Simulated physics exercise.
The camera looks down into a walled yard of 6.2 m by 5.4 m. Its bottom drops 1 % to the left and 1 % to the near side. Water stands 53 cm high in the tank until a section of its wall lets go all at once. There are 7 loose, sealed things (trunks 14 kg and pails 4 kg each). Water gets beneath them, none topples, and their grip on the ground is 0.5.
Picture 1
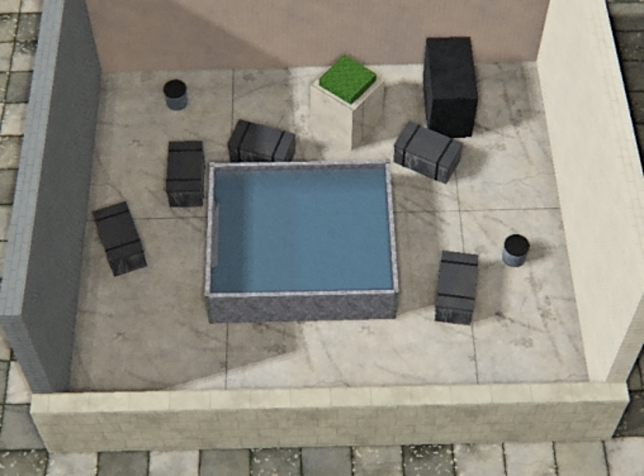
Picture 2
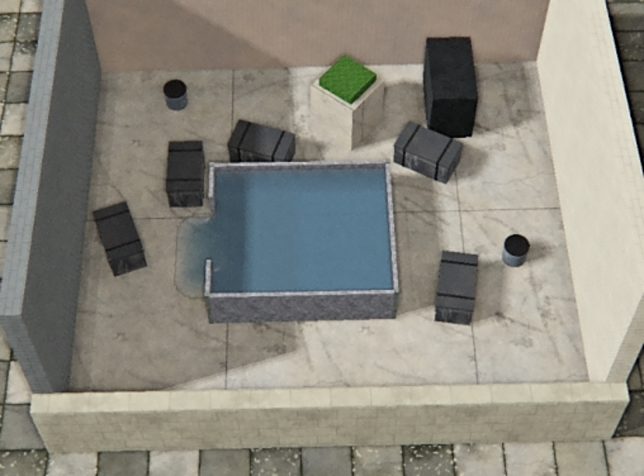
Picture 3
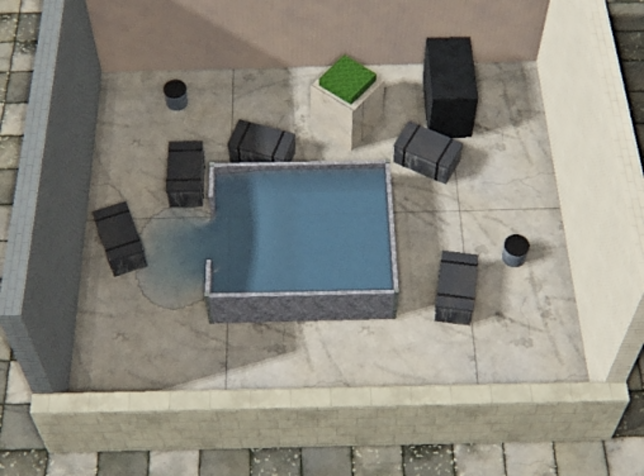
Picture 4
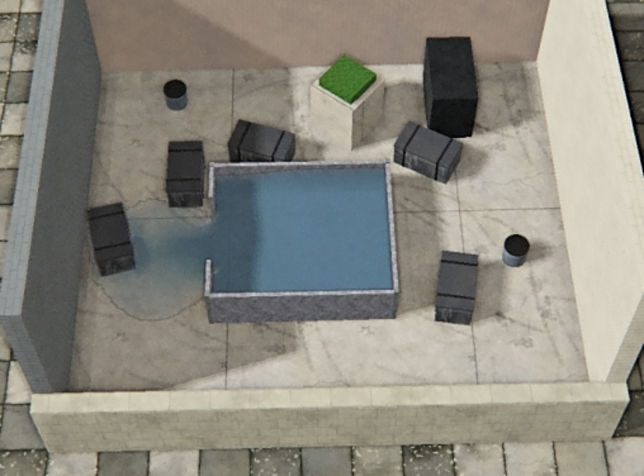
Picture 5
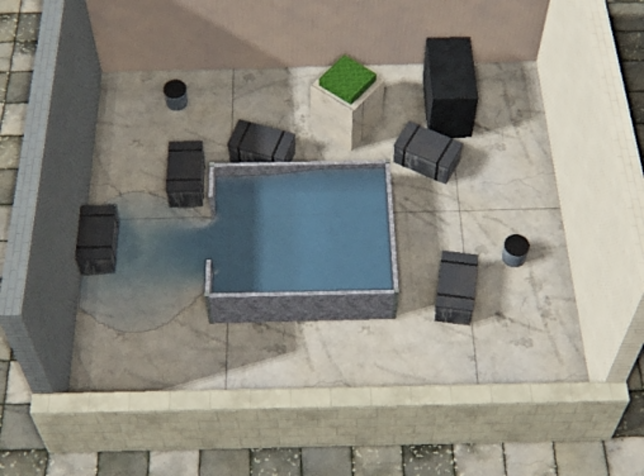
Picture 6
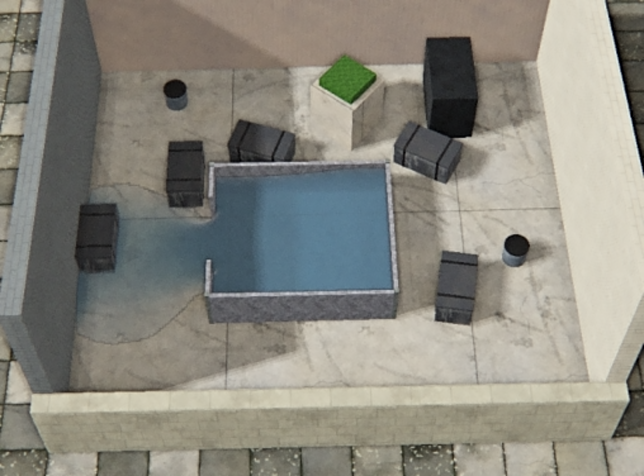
Water spilling through a gap in a raised pool's left side, spreading across a walled yard and nudging one dark trunk left.
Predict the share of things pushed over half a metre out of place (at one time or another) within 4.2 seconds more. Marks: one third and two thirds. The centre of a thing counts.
It is under a third.
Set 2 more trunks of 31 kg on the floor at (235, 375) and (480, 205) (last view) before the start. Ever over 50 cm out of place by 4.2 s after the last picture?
In turn: Past it, less.
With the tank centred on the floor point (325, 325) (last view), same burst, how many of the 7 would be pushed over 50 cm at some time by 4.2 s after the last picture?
Then 3.
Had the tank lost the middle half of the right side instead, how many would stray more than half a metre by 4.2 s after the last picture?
In that case 2 of them.
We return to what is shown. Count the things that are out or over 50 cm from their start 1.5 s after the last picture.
0 of them.
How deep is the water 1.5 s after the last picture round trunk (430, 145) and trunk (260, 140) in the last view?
About 0 and 0 cm.
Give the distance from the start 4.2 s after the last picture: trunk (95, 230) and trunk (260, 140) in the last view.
In that order: 250 cm, 0 cm.
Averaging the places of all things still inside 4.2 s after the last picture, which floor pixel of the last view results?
Around (328, 177).
Then, 0.4 s after the last picture 0 of 7 are over 50 cm from their spots; 1 afloat.
Then, 1.5 s after the last picture 0 of 7 are over 50 cm from their spots; 1 afloat.
Then, 2.8 s after the last picture 2 of 7 are over 50 cm from their spots; 2 afloat.
Then, 4.2 s after the last picture 2 of 7 are over 50 cm from their spots, and 2 have been at some point; 2 afloat.
